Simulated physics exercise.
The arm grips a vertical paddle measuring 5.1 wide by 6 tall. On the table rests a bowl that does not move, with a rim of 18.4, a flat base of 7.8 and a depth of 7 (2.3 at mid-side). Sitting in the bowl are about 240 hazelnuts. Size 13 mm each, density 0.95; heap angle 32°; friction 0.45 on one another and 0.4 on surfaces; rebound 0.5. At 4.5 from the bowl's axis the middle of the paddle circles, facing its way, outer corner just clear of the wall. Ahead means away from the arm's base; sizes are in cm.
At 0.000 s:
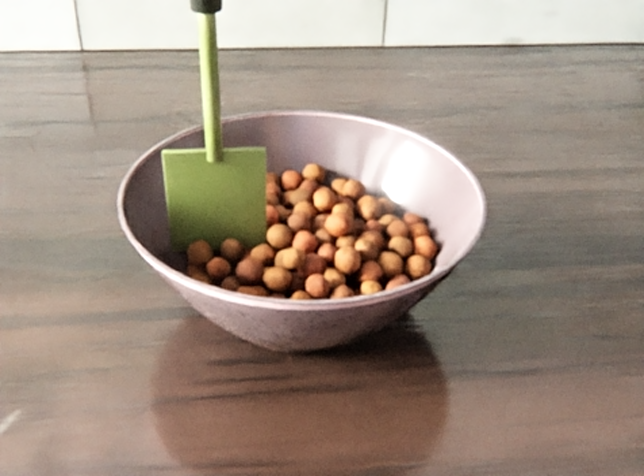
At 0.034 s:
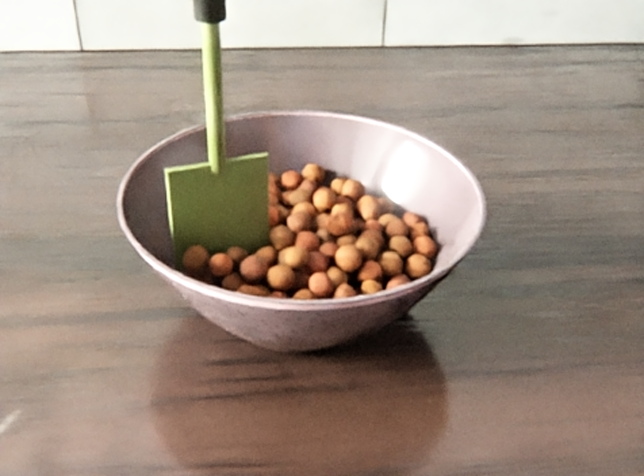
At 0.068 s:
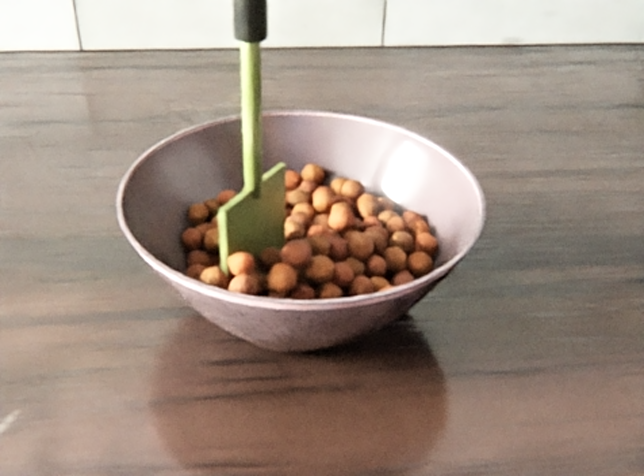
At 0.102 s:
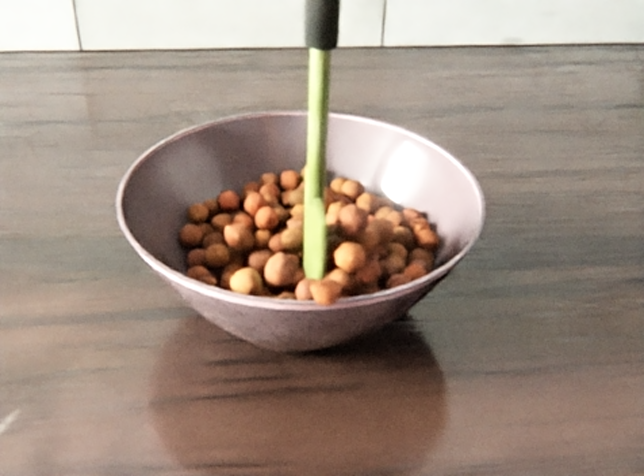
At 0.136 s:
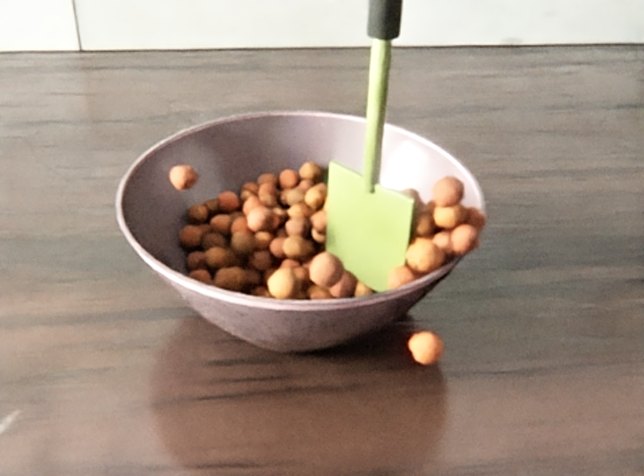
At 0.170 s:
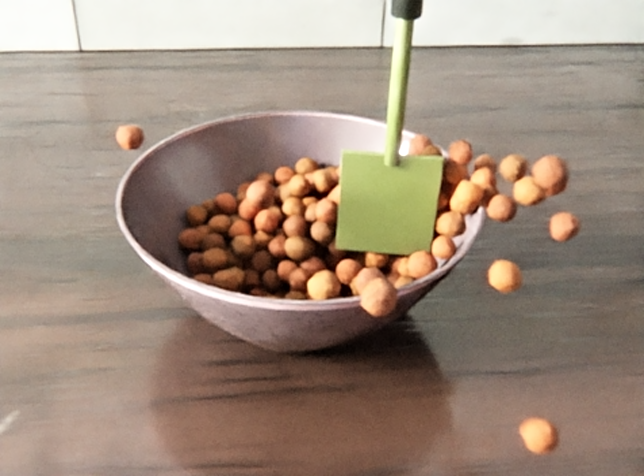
At the start, a green paddle stands at the left side of a pinkish bowl of round brown nuts on a wooden table. The paddle sweeps along the near side toward the right, turning edge-on and pushing the nuts, then swings to the right side as several fly out over the rim.
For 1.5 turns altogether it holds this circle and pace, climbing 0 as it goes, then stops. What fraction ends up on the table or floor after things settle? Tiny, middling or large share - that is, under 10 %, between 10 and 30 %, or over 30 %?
The share is large, over 30 %.
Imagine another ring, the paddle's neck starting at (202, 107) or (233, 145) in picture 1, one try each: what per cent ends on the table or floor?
I'd put it at around 30 and 50 percent.
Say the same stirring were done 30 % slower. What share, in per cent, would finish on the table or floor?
Then roughly 30 per cent.
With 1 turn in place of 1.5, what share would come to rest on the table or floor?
35 %.
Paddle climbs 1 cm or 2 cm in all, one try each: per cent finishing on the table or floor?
Roughly 30 percent, then roughly 20 percent.
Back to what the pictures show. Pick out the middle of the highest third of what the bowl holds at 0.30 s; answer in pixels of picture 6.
About (201, 182) in the last picture.
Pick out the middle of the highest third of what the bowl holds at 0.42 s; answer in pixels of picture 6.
The centre is roughly (327, 284).
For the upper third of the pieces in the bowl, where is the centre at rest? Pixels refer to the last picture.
Roughly pixel (344, 234).
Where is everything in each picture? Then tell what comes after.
Paddle neck at (213, 122), 0° round; upper third of the load around (314, 237), from x 195 to 425, top at y 175; 244 in the bowl, in the first picture.
Paddle neck at (216, 134), 16° round; upper third of the load around (314, 238), from x 190 to 425, top at y 175, in the second picture.
Paddle neck at (253, 157), 54° round; upper third of the load around (319, 241), from x 190 to 425, top at y 175, in the third picture.
Paddle neck at (317, 165), 91° round; upper third of the load around (344, 238), from x 190 to 425, top at y 175; 243 in the bowl, 1 in flight or on the tool, in the fourth picture.
Paddle neck at (374, 152), 129° round; upper third of the load around (380, 224), from x 185 to 470, top at y 175; 241 in the bowl, 3 in flight or on the tool, in the fifth picture.
Paddle neck at (395, 127), 167° round; upper third of the load around (396, 194), from x 130 to 565, top at y 140; 234 in the bowl, 10 in flight or on the tool, in the sixth picture.
After 0.30 s, 307° round, highest piece 12 above the table; 195 in the bowl, 7 on the table or floor, 42 in flight or on the tool.
After 0.42 s, 88° round, highest piece 13 above the table; 154 in the bowl, 46 on the table or floor, 44 in flight or on the tool.
After 0.68 s, 180° round, highest piece 8 above the table; 133 in the bowl, 108 on the table or floor, 3 in flight or on the tool.
After 1.38 s, 180° round, highest piece 4 above the table; 133 in the bowl, 111 on the table or floor.
At rest, 133 in the bowl, 111 on the table or floor. That is 45 % on the table or floor.
